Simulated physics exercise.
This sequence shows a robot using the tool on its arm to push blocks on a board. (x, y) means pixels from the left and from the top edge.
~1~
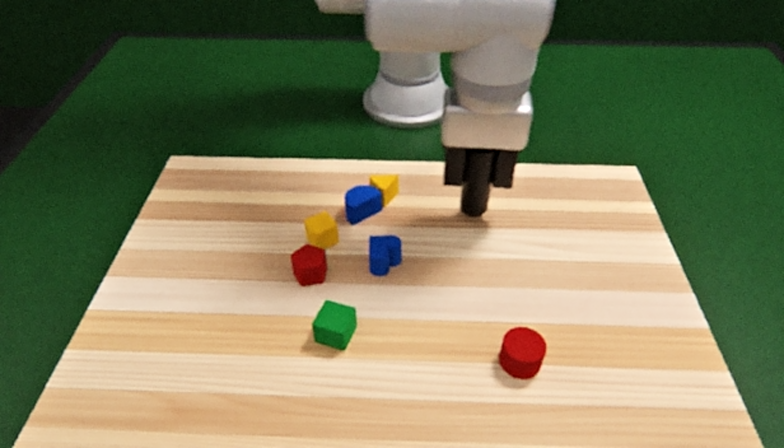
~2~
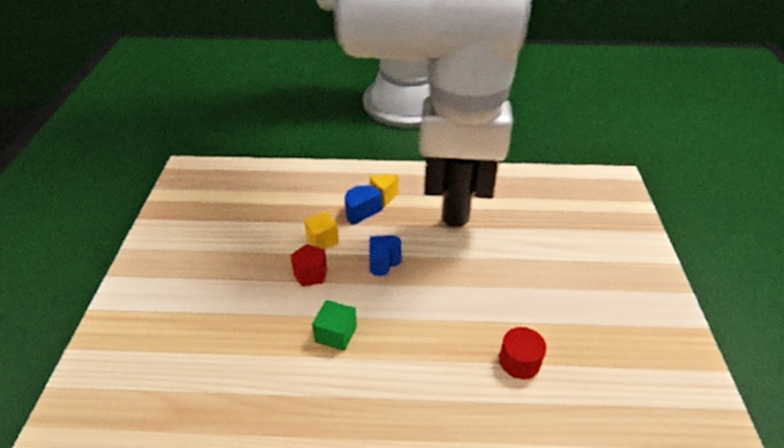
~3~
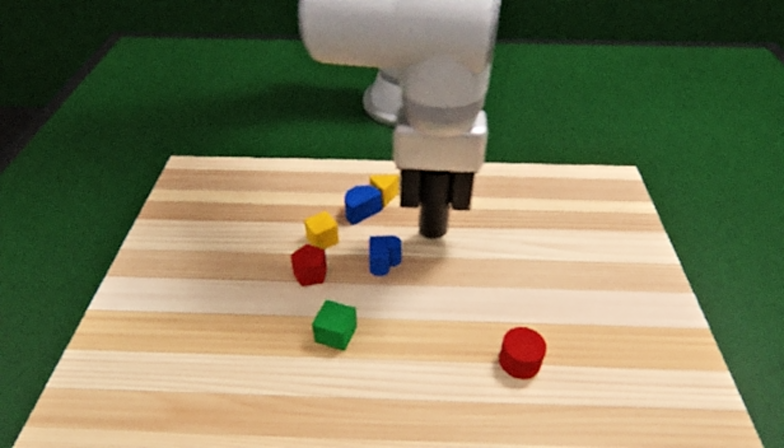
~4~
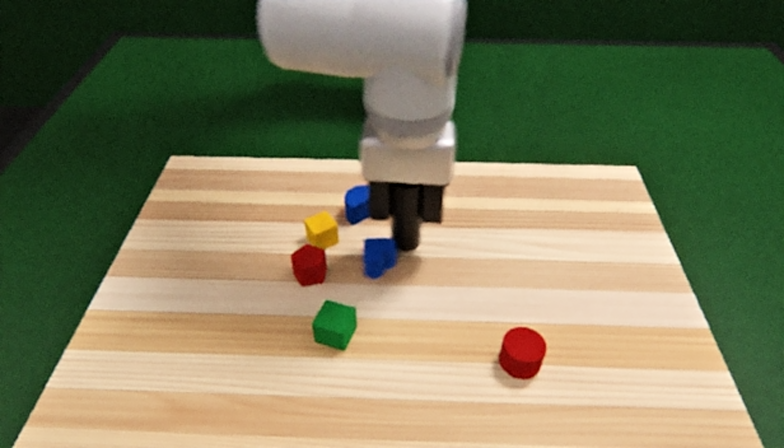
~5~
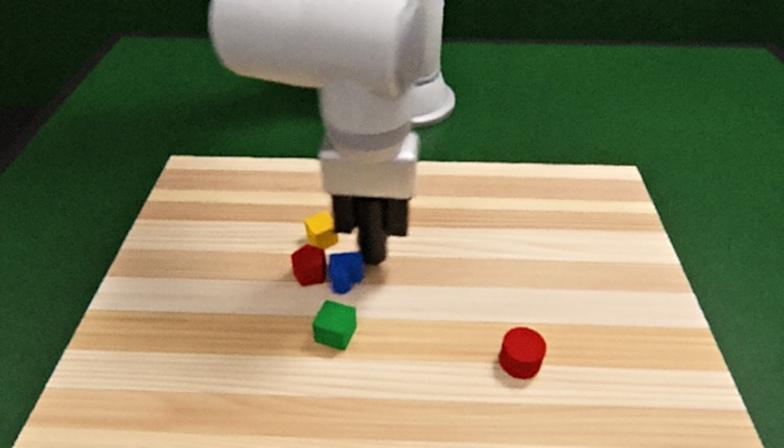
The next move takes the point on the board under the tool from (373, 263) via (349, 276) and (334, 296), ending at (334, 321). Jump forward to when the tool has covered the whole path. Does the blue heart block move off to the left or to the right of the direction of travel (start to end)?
It gets pushed right.
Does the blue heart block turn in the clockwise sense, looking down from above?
Answer: Yes.
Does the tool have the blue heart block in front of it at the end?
In short: No.
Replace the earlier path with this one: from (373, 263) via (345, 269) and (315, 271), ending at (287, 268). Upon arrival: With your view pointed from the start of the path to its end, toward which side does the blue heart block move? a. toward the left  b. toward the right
I'll go with a - toward the left.
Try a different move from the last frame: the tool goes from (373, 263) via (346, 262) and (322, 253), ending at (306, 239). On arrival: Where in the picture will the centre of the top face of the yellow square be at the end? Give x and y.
Expect it around (309, 203).
The first path, step by step. Halfway along, tool (338, 277); blue heart block (314, 285), turned 50° clockwise.
At the end, tool (333, 312); red pentagon unmoved; green square (335, 331), turned 25° anticlockwise; blue heart block (298, 302), turned 90° clockwise.
